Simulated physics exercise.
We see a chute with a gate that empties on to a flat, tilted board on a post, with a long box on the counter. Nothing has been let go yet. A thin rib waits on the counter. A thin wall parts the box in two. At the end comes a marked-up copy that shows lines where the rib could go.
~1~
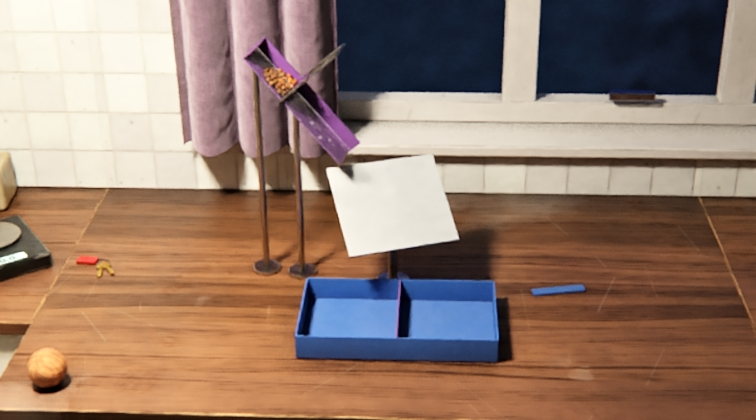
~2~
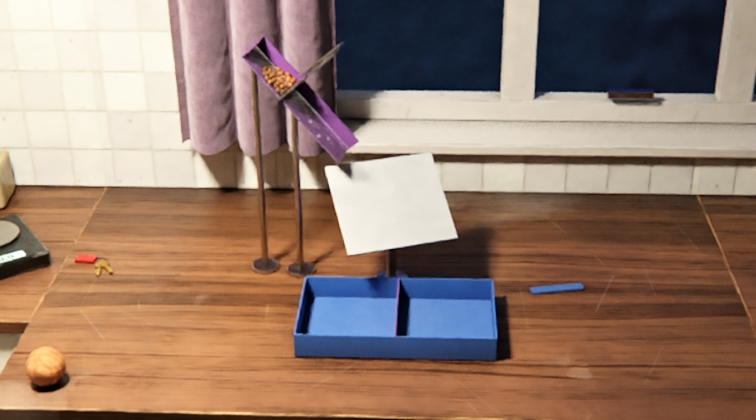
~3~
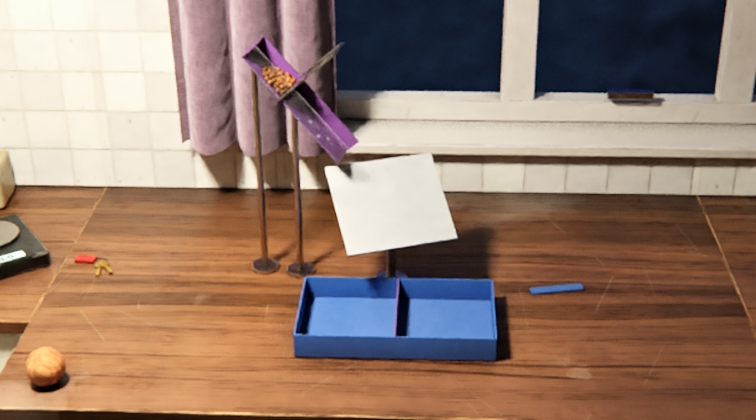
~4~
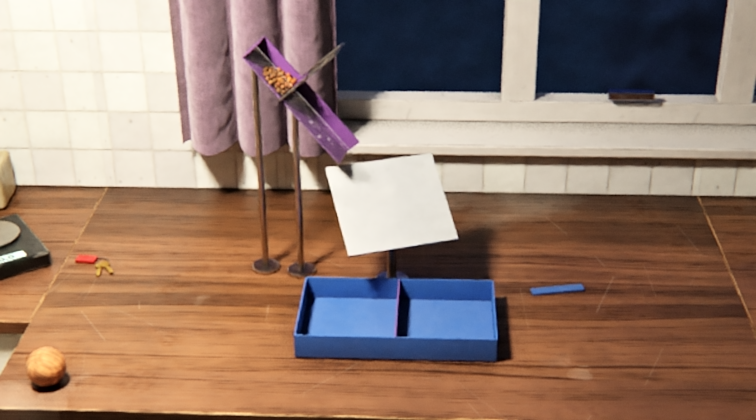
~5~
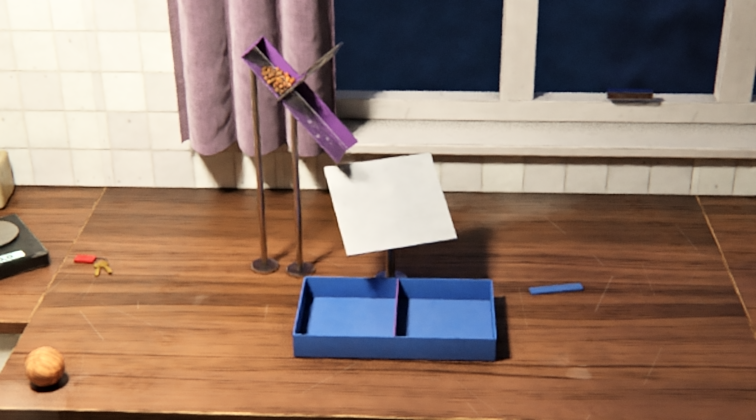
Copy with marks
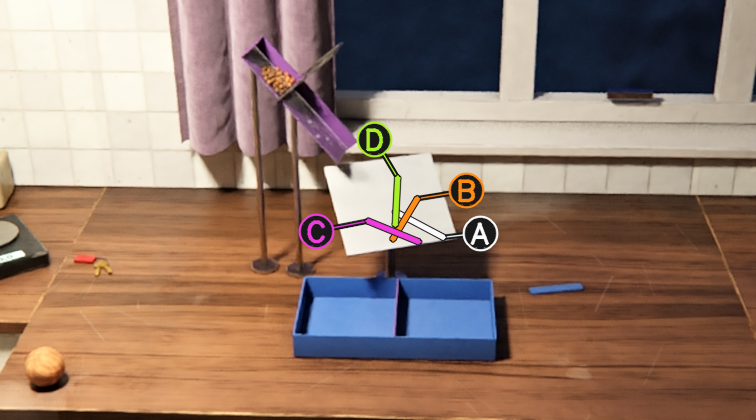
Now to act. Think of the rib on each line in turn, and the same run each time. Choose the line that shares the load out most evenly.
D works best here.
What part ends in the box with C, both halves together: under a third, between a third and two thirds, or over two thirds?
It is over two thirds.
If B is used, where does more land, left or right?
More lands on the left.
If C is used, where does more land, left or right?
Right.
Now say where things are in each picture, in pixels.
In the first picture, load behind the gate (280, 80), cereal balls; lip of the chute (343, 159), sloping steeply.
In the second picture, middle of the board (391, 202), tilted fairly steeply; middle of its low edge (404, 246); of its high edge (379, 160).
In the third picture, front corners of the box (294, 335) and (496, 339); front end of its middle wall (395, 337); gate still shut (301, 79).
In the fourth picture, middle of the load (279, 80); lip (343, 158).
In the fifth picture, middle of the load (278, 79); lip (341, 158).
On the marked copy, line A from (395, 211) to (443, 237); line B from (417, 198) to (392, 238); line C from (368, 221) to (418, 241); line D from (397, 177) to (395, 224).
With A, of what is caught, about a tenth in the left half, almost all in the right.
With B, of what is caught, almost all in the left half, about a tenth in the right.
With C, of what is caught, just a few in the left half, almost all in the right.
With D, of what is caught, roughly half in the left half, roughly half in the right.
